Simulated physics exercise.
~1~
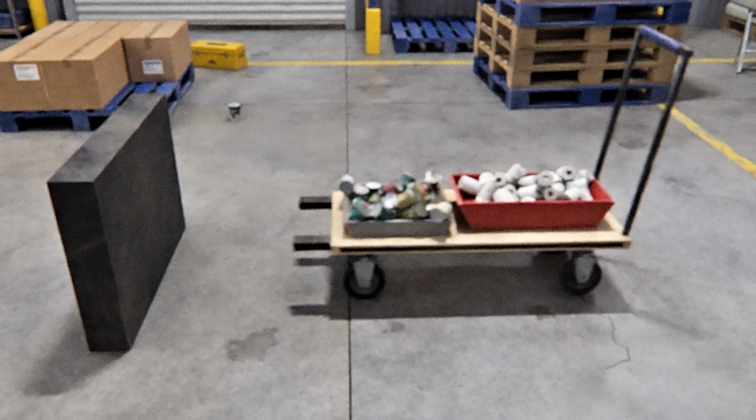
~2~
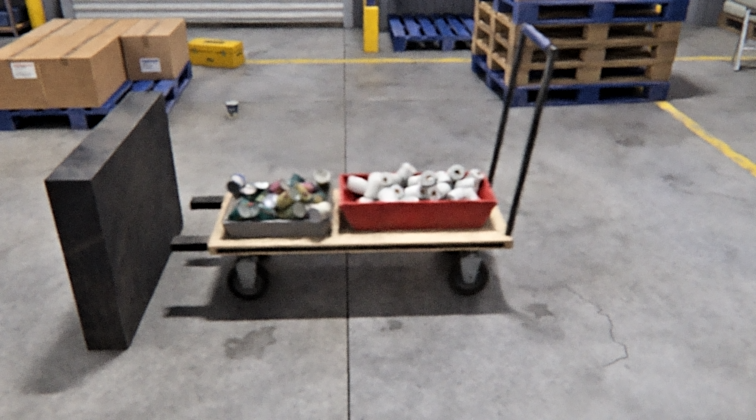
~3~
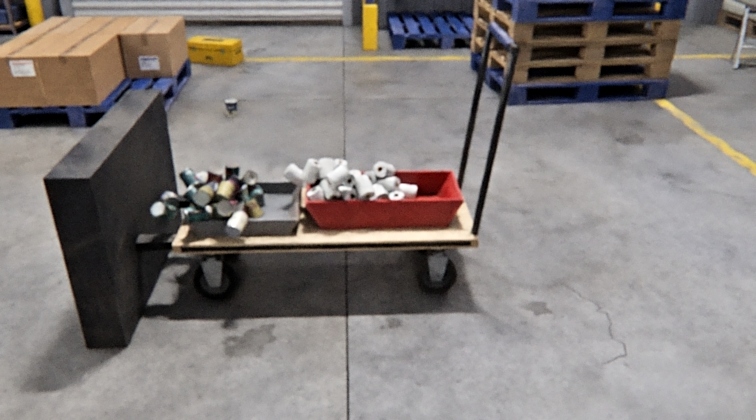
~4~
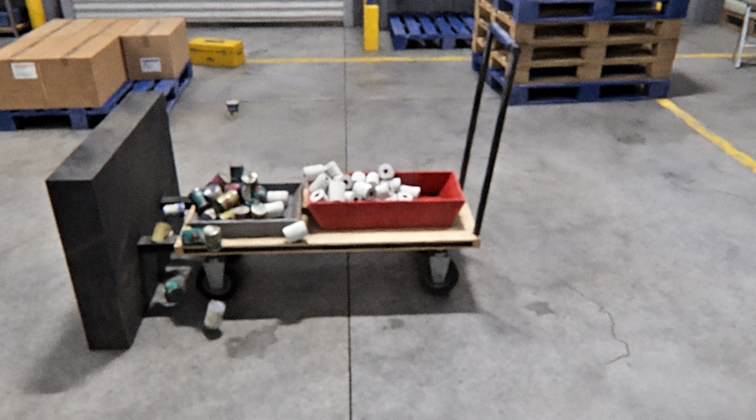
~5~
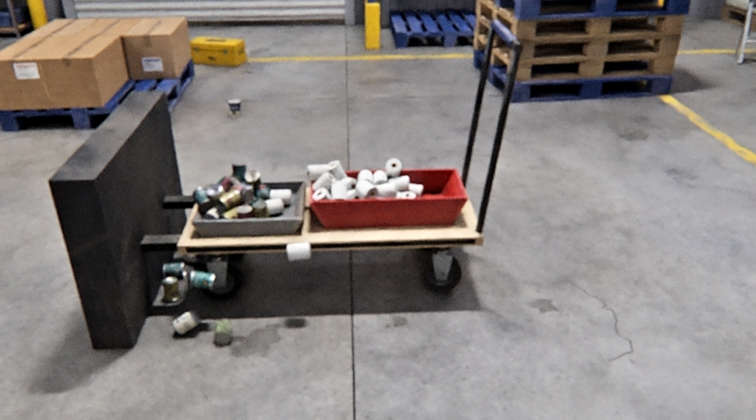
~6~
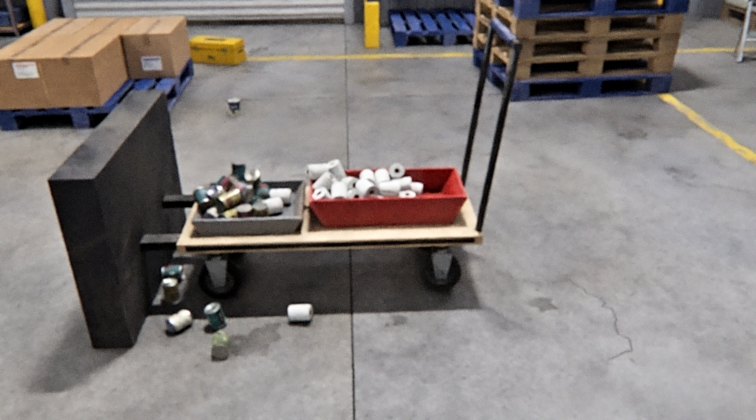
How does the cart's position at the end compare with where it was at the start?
At the start the cart stood well to the right of the dark block, with open floor between them. By the end it was farther left, stopped with its front bars up against the block.
